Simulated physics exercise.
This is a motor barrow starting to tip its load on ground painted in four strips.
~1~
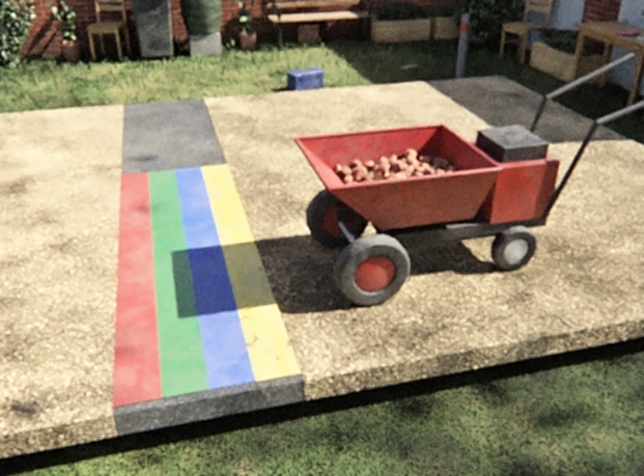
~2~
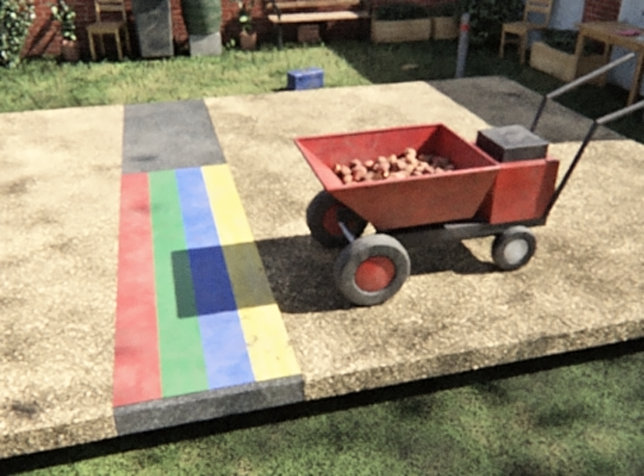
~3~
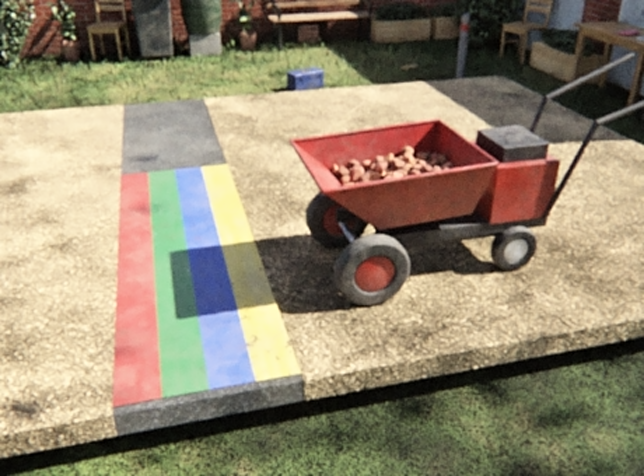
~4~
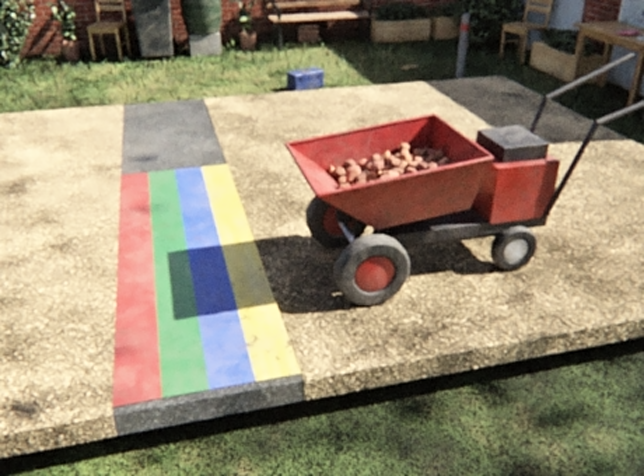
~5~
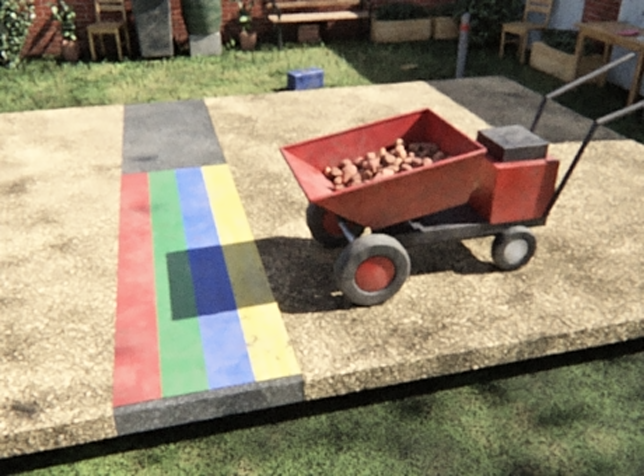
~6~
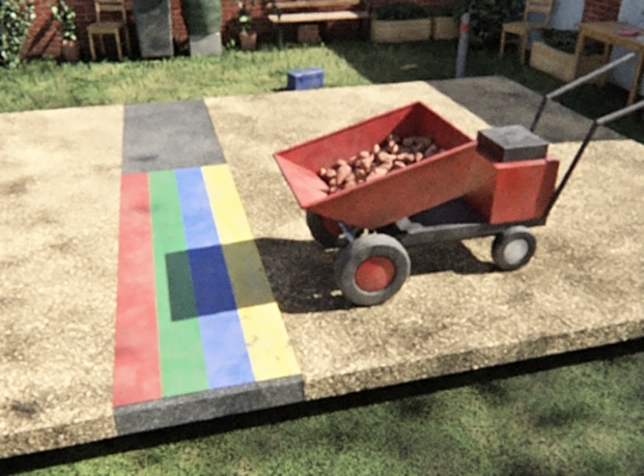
A red barrow loaded with brownish lumps stood still beside red, green, blue and yellow strips on the ground, then its tray slowly tilted down toward the left, its back end lifting.
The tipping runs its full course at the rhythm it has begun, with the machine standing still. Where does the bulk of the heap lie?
Most lies over the blue band.
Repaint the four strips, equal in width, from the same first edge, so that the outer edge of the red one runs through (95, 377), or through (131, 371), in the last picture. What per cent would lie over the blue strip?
The first gives 30 %, the second 30 %.
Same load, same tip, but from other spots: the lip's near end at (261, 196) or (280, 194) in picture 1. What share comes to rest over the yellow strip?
Roughly 0 per cent, and 0 per cent.
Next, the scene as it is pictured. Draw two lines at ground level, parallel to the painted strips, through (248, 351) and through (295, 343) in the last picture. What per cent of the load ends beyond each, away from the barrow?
Roughly 60 per cent, and 80 per cent.
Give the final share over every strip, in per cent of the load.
About: Yellow strip 20, blue strip 35, green strip 20, red strip 5 per cent.
Soon, skip tipped steeply; all in the skip.
A while on, skip tipped right over; about half in the skip; about a quarter over the yellow strip; about a quarter over the blue strip; a stray few over the green strip.
Towards the end, skip tipped right over; about a quarter in the skip; about a quarter over the yellow strip; about a third over the blue strip; about a quarter over the green strip; a small part over the red strip; a stray few off the paint.
Finally, skip tipped right over; about a quarter in the skip; about a quarter over the yellow strip; about a third over the blue strip; about a quarter over the green strip; a small part over the red strip; a stray few off the paint.
